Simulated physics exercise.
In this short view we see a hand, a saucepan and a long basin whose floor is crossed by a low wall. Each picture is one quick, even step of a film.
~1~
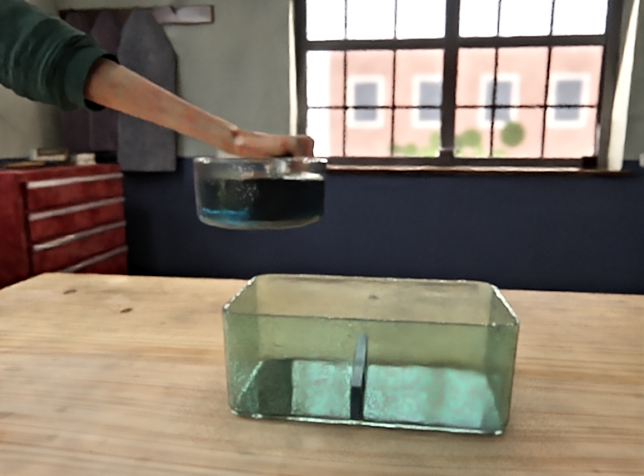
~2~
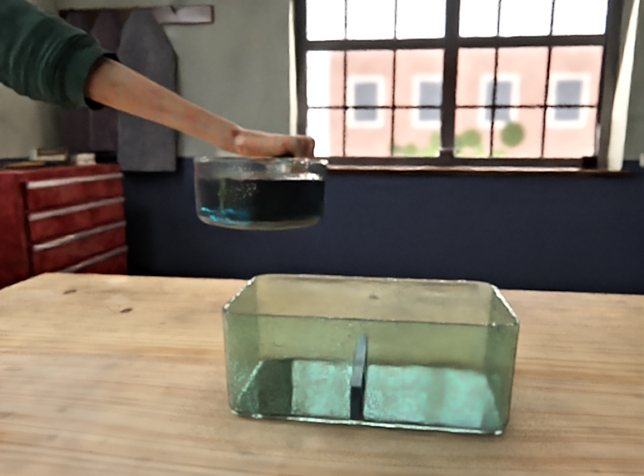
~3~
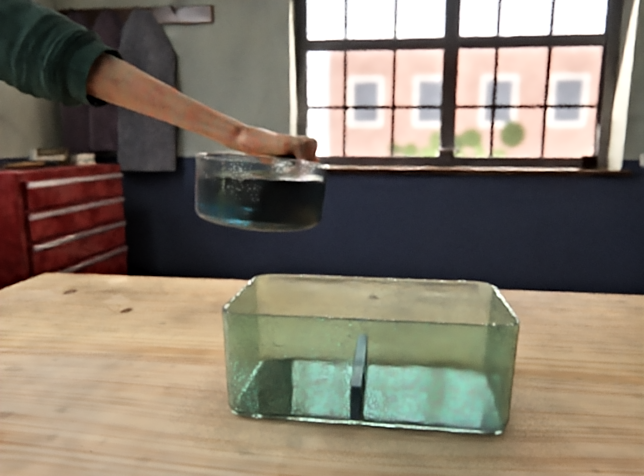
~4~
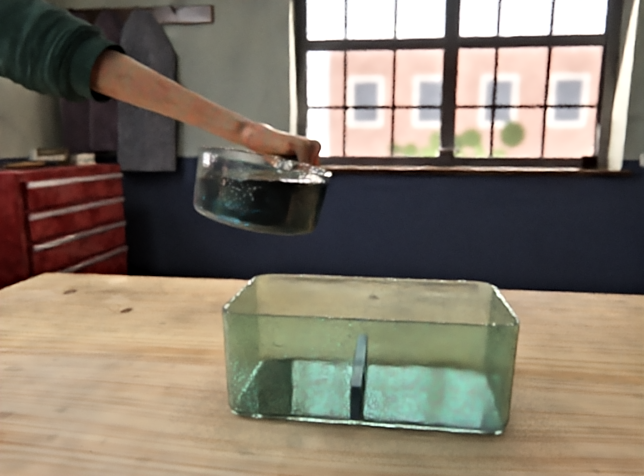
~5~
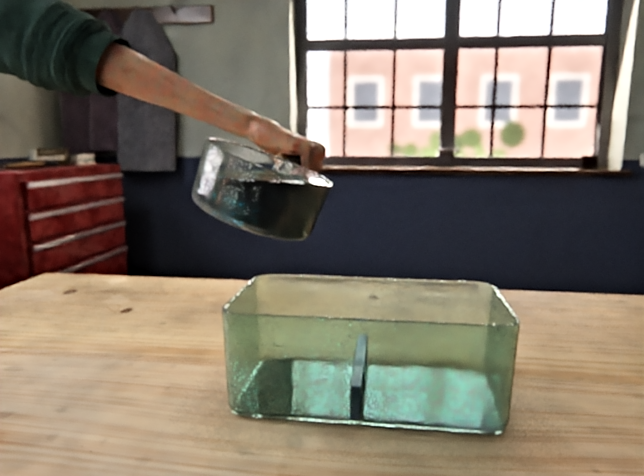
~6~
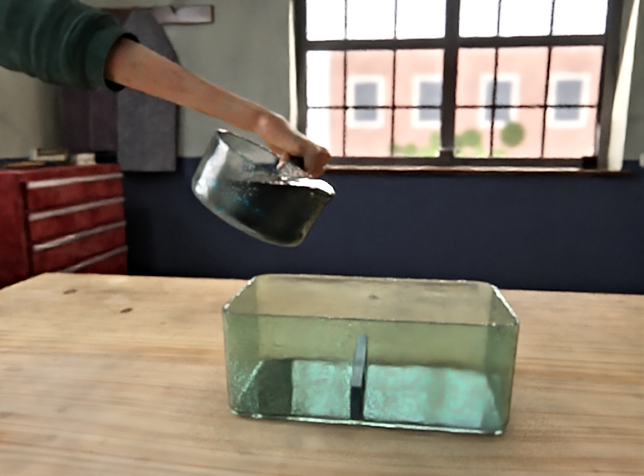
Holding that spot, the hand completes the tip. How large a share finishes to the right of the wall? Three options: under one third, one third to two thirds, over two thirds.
Answer: One third to two thirds.
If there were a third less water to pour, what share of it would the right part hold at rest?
40 per cent.
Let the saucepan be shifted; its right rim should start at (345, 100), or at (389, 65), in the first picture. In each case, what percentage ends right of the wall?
Near 80 per cent for the first start, near 80 per cent for the second.
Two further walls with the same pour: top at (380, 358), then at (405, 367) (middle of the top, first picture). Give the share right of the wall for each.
The first placement leaves close to 30 per cent, the second close to 15 per cent.
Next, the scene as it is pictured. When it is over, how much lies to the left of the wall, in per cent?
Some 45 per cent.
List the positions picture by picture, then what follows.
In the first frame, tilt 0°; pouring edge (325, 162); surface from (203, 176) to (323, 177); the long basin's rim runs from (240, 293) to (505, 304); the wall's top is at (360, 358).
In the second frame, tilt 1°; pouring edge (325, 164); surface from (203, 175) to (323, 177).
In the third frame, tilt 5°; pouring edge (327, 169); surface from (204, 174) to (324, 179).
In the fourth frame, tilt 12°; pouring edge (329, 176); surface from (205, 175) to (326, 182).
In the fifth frame, tilt 20°; pouring edge (330, 187); surface from (205, 174) to (329, 183).
In the sixth frame, tilt 31°; pouring edge (329, 199); surface from (203, 173) to (329, 192); 3 per cent is over the edge.
A moment on, the saucepan is tipped on its side and 27 per cent is still to pour, 6 is left of the wall and 29 right of it.
Next, the saucepan is tipped right over and 7 per cent is still to pour, 33 is left of the wall and 55 right of it.
Then the saucepan is tipped right over and 1 per cent is still to pour, 43 is left of the wall and 54 right of it.
Later the saucepan is tipped right over and 0 per cent is still to pour, 44 is left of the wall and 54 right of it.
In the end 45 per cent lies left of the wall, 54 right of it and 1 outside.
